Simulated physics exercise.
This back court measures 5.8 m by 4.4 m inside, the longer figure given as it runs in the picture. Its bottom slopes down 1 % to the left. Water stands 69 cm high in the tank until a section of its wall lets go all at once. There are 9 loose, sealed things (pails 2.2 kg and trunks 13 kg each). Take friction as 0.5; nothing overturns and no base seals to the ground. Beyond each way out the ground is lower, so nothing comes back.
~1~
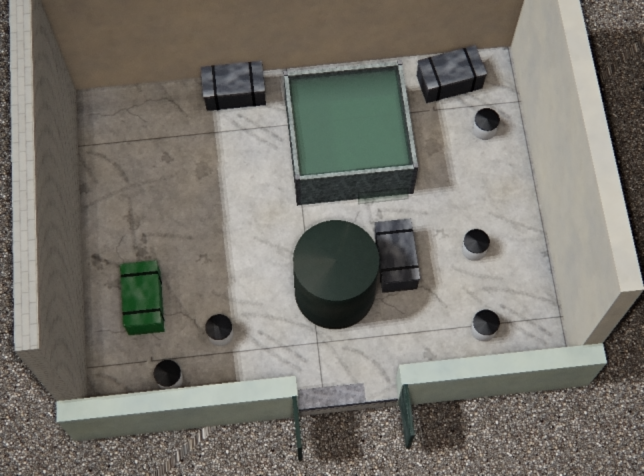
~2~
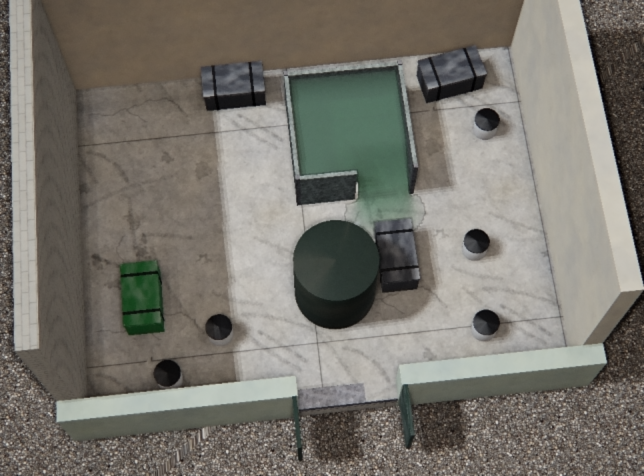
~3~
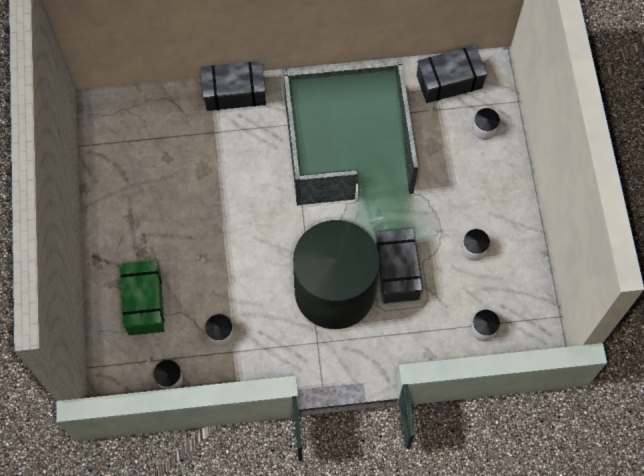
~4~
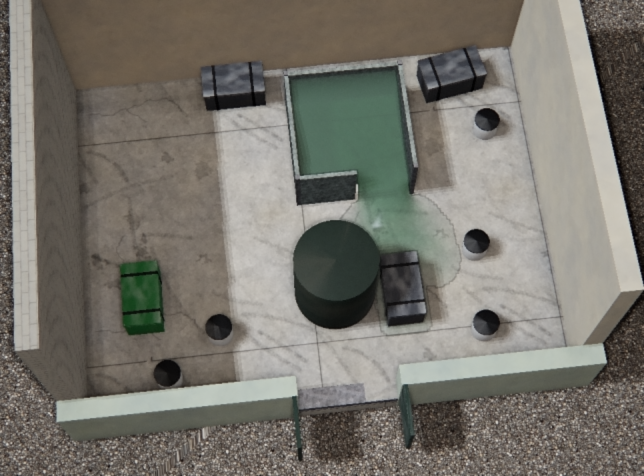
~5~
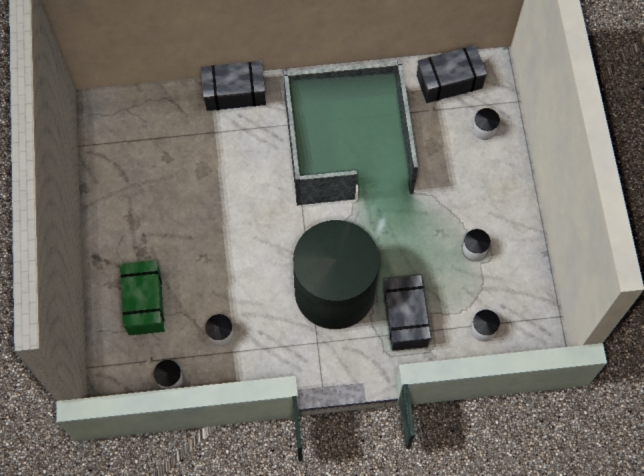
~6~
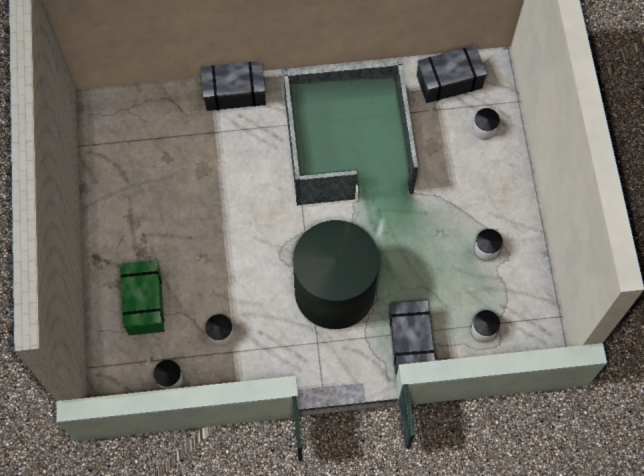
A walled back court with a pale, stained stone floor is seen from high above by a still camera. A green trunk lies at left, grey trunks and small dark-topped pails stand around a square green pool, and a dark green cylinder sits before it. Part of the pool's front wall disappears, greenish water spreads forward and right, a grey trunk slides toward the front wall, and one pail shifts slightly right.
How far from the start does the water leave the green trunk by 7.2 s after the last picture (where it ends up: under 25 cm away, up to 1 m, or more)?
Green trunk barely shifts.
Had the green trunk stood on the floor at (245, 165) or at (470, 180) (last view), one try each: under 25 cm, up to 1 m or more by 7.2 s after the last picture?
In that order: It stays put; it moves a short way.
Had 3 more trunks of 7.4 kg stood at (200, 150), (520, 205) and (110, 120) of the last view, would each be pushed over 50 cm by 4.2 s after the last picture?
In that order: Under, over, short of it.
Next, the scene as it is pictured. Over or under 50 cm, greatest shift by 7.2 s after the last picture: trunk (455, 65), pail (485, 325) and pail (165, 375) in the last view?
In turn: Under, past it, past it.
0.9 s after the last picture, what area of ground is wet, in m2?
About 9.5 m2.
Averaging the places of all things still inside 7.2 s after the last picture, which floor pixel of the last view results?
At about (301, 200).
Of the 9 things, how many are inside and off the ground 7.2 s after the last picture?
6 of them.
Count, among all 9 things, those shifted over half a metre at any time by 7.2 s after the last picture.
That makes 7.
Then, 0.9 s after the last picture the green trunk is near (141, 293), 0.0 m from its start, aground; 0 of 9 are out; 3 afloat.
Then, 2.8 s after the last picture the green trunk is near (141, 293), 0.0 m from its start, aground; 0 of 9 are out; 4 afloat.
Then, 4.8 s after the last picture the green trunk is near (141, 293), 0.0 m from its start, aground; 0 of 9 are out; 6 afloat.
Then, 7.2 s after the last picture the green trunk is near (144, 290), 0.1 m from its start, aground; 0 of 9 are out; 6 afloat.
